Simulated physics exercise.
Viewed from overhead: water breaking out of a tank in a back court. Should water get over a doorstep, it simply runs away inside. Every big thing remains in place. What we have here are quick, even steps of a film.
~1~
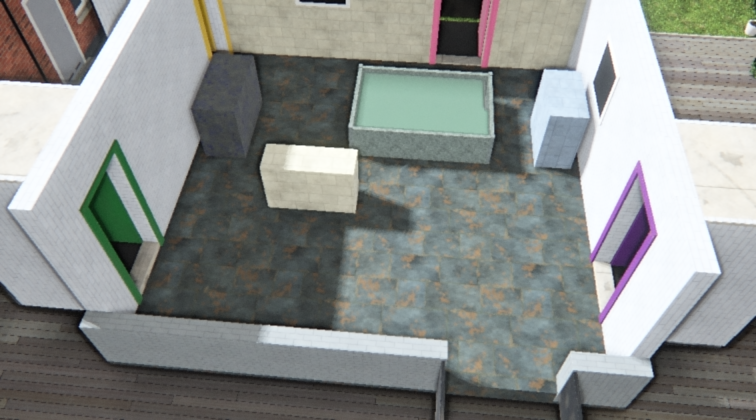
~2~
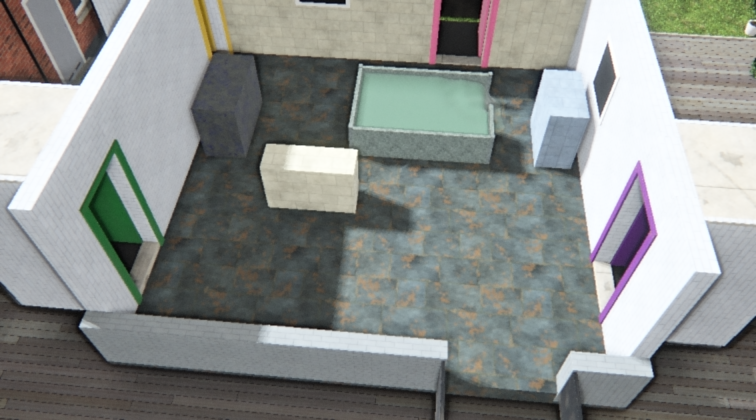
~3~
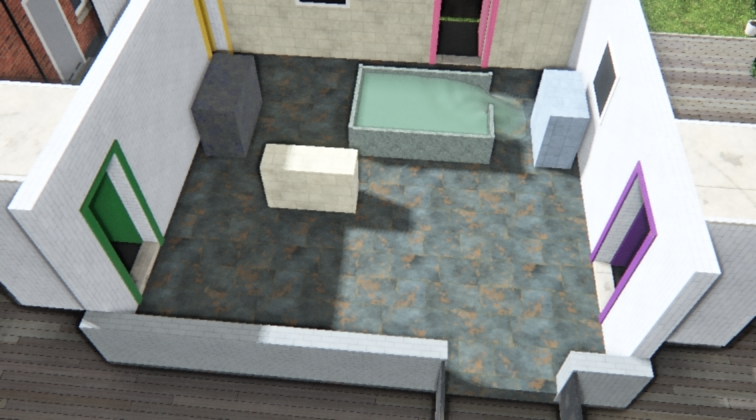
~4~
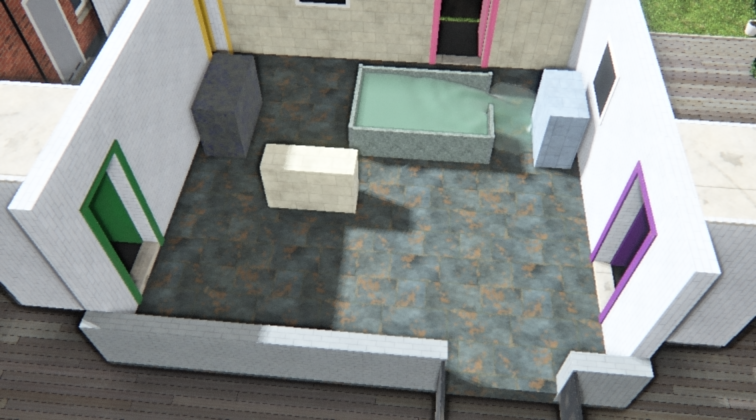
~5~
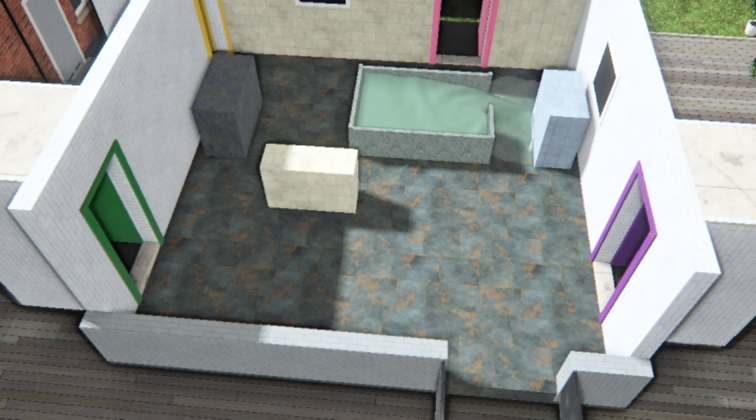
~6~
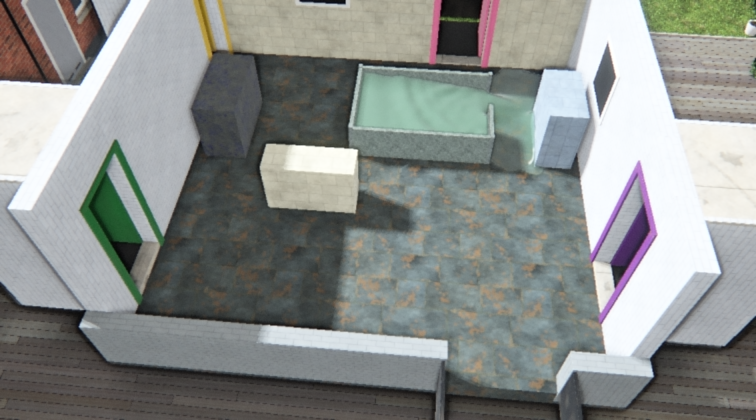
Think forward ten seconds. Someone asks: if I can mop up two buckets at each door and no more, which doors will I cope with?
The yellow door: You will cope; the green door: You will cope; the purple door: You will cope; the pink door: Too much for you.
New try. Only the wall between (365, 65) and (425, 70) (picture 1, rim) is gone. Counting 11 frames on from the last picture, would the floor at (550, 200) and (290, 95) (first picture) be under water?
Unwetted, then submerged.
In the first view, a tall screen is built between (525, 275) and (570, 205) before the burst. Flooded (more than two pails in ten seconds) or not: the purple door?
Reading: Purple gets too little.
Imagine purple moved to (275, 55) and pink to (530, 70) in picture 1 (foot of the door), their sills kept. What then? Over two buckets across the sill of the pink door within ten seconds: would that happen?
I'd say pink door overflows.
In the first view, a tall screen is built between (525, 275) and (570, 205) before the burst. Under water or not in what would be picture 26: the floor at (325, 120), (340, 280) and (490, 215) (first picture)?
Taking the three spots in turn, they are unwetted, unwetted and inundated.
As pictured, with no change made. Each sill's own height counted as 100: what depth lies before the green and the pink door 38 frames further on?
Estimate, in order: 0 and 190 percent.
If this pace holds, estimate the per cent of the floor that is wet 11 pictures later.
That's roughly 25 per cent.
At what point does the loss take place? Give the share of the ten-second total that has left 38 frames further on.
I'd put it near 45 in a hundred.
A moment on, water covers 10 % of the floor; the yellow door not reached, the green door not reached, the purple door not reached, the pink door not reached.
Next, water covers 25 % of the floor; the yellow door not reached, the green door not reached, the purple door not reached, the pink door wet at the sill, nothing in.
Then, water covers 45 % of the floor; the yellow door not reached, the green door not reached, the purple door wet at the sill, nothing in, the pink door under two buckets in.
Later, water covers 55 % of the floor; the yellow door wet at the sill, nothing in, the green door not reached, the purple door wet at the sill, nothing in, the pink door over two buckets in.
In the end, water covers 80 % of the floor; the yellow door wet at the sill, nothing in, the green door wet at the sill, nothing in, the purple door wet at the sill, nothing in, the pink door over two buckets in.
